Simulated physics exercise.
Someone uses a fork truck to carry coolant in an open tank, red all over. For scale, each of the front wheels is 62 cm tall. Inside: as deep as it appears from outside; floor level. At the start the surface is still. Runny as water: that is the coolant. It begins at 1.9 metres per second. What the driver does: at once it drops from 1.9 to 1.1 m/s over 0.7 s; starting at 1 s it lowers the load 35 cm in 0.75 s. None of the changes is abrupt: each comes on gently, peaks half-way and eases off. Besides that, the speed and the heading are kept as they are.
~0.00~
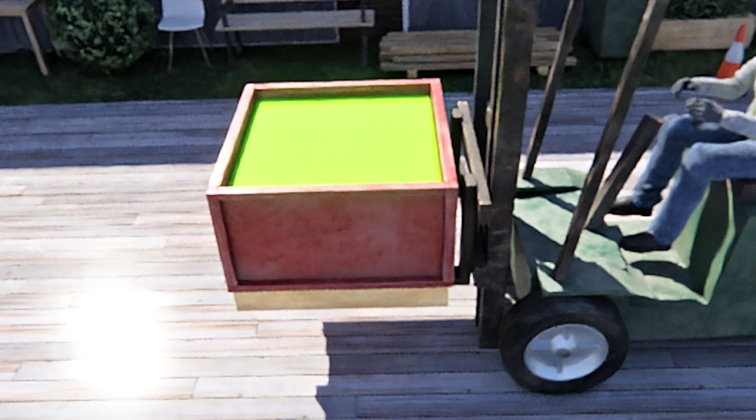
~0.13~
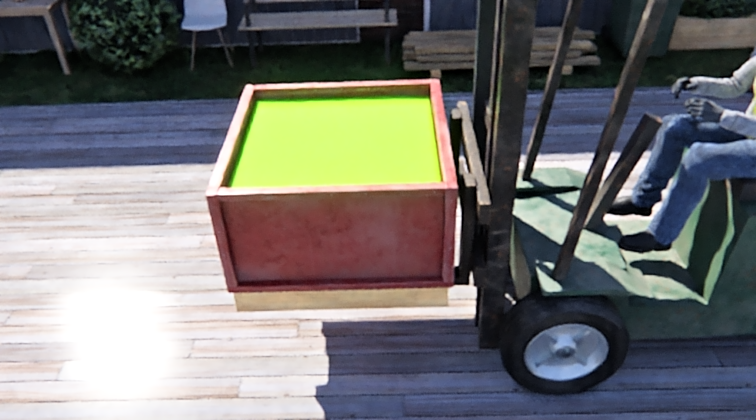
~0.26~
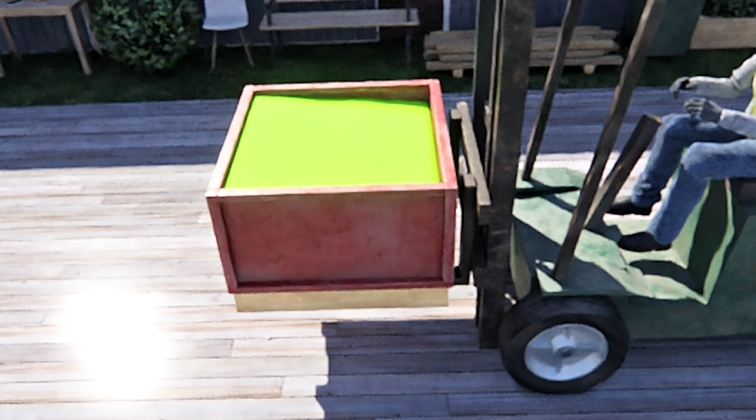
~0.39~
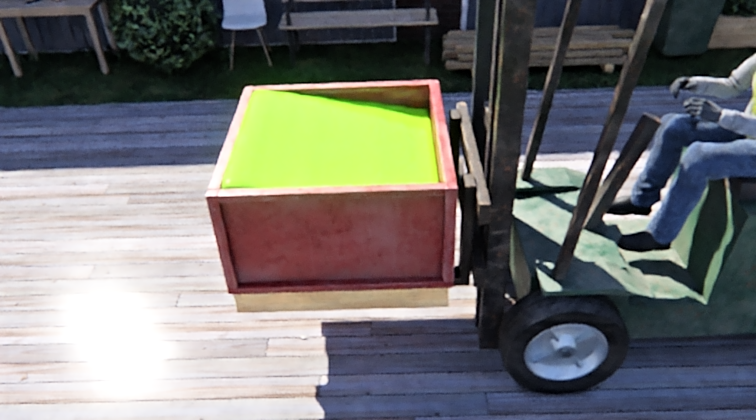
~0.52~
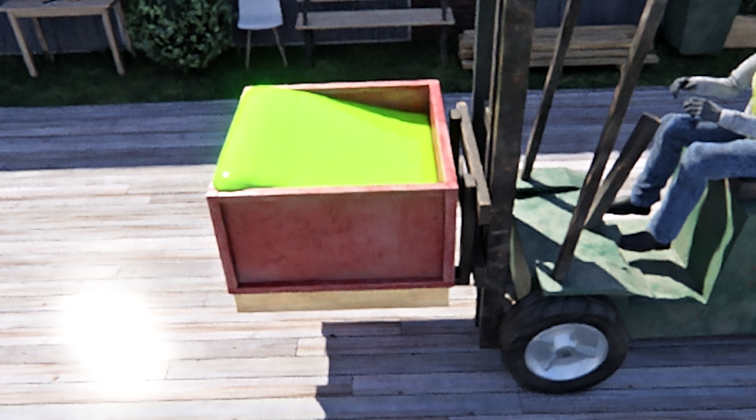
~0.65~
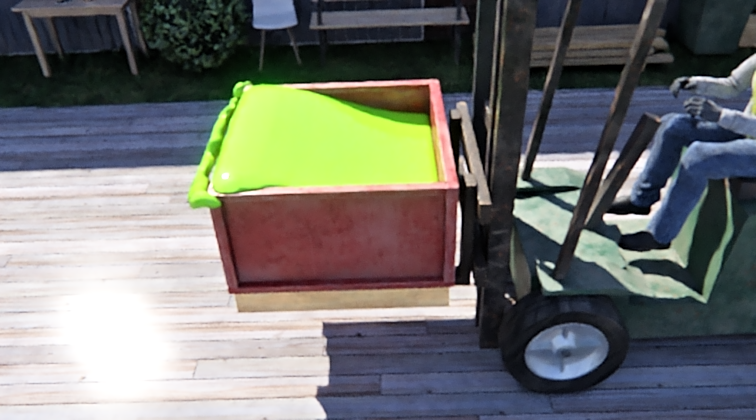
A forklift moves left across sunlit grey wooden decking, seen from the side and slightly above, with a chair, benches and shrubs behind. At left its mast holds an open red tank of bright green liquid, while the driver in blue jeans sits at right, gloved hands forward. As the camera keeps pace and the background's rightward drift slows, the level liquid climbs leftward, sinks at right and laps over the left rim.
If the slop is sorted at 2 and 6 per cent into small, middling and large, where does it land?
It lands in middling.
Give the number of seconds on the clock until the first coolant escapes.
That comes at some 0.8 s.
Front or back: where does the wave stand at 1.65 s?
Forward end.
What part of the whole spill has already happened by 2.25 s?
Some 80 per cent by then.
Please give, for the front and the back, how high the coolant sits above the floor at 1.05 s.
The front stands at 40 cm and the back at 54 cm.
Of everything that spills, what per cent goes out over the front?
About 60 percent.
By 1.05 s the surface is 40 cm up at the front and 55 cm at the back; 2 per cent is out, over the front.
By 1.65 s the surface is 48 cm up at the front and 42 cm at the back; 2 per cent is out, mostly over the front, some over the back.
By 2.25 s the surface is 40 cm up at the front and 49 cm at the back; 3 per cent is out, mostly over the front, some over the back.
By 4.74 s 4 per cent is out, over the front and the back, 18 of 415 litres.
